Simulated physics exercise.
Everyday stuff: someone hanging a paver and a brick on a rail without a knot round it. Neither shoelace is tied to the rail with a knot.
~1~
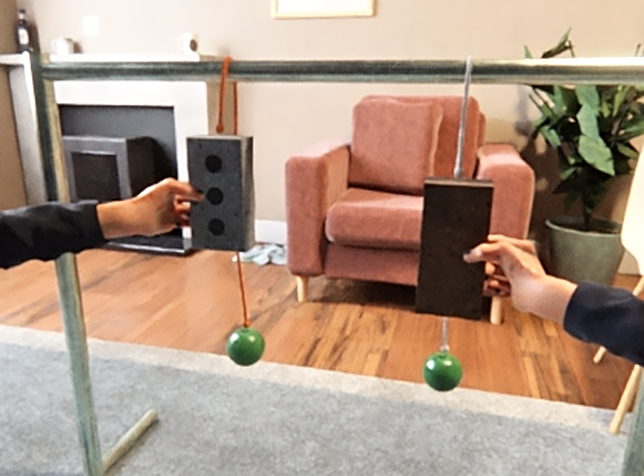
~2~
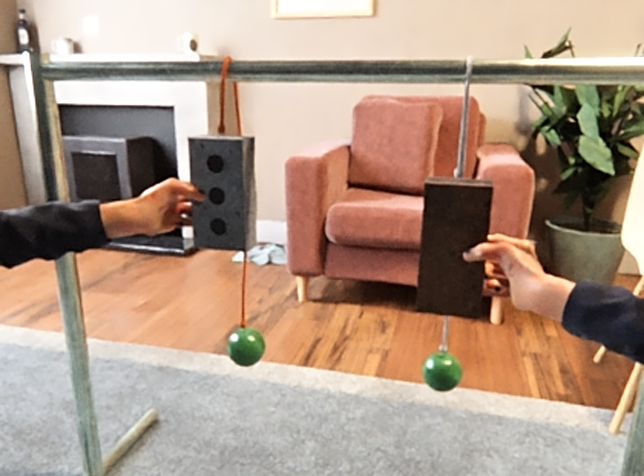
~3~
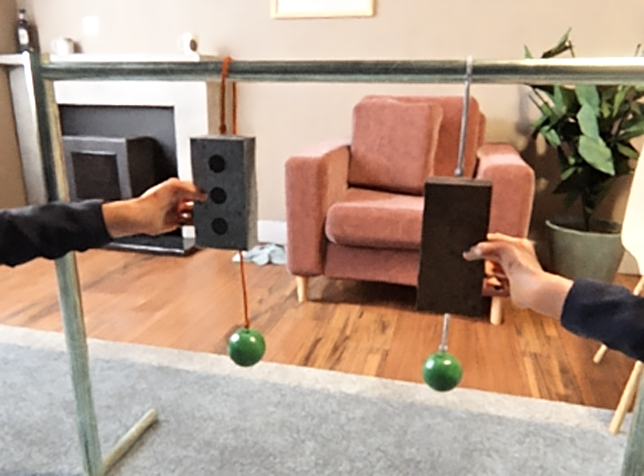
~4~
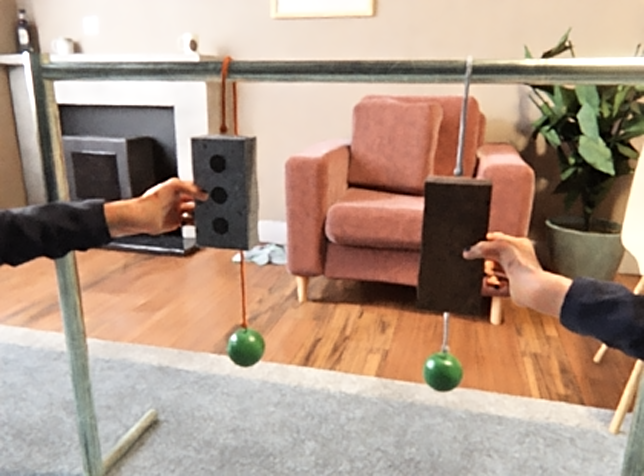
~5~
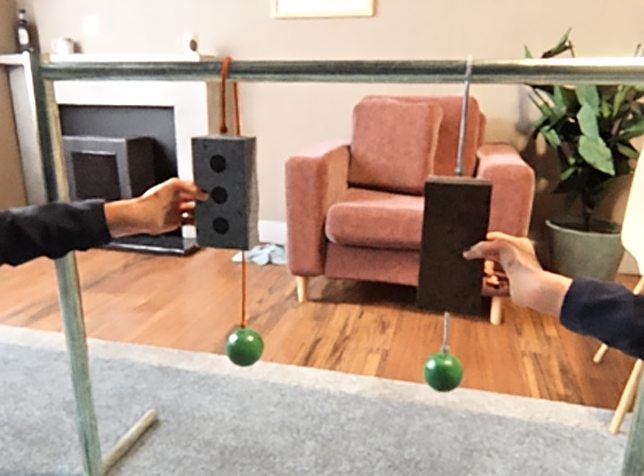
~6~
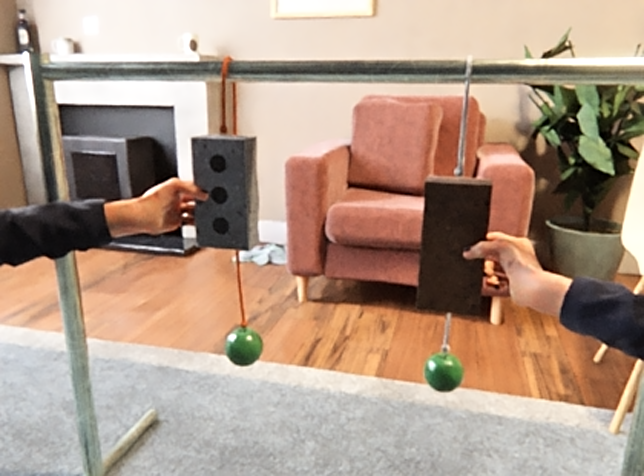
At first, two hands steady a dark block with round holes on the left and a plain dark brown block on the right, both on laces over a rail, with green apples dangling below. The hands keep their grip and the blocks barely shift, while the left apple sways very slightly.
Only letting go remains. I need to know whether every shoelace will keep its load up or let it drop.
As it turns out, the paver drops, the brick drops.
Then, 0.42 s past the final frame, paver dropping near (235, 362); brick dropping near (440, 406).
Then, 0.76 s past the final frame, paver on the floor; brick on the floor.
When it is over, paver on the floor; brick on the floor. The paver runs down to the floor and the brick drops.
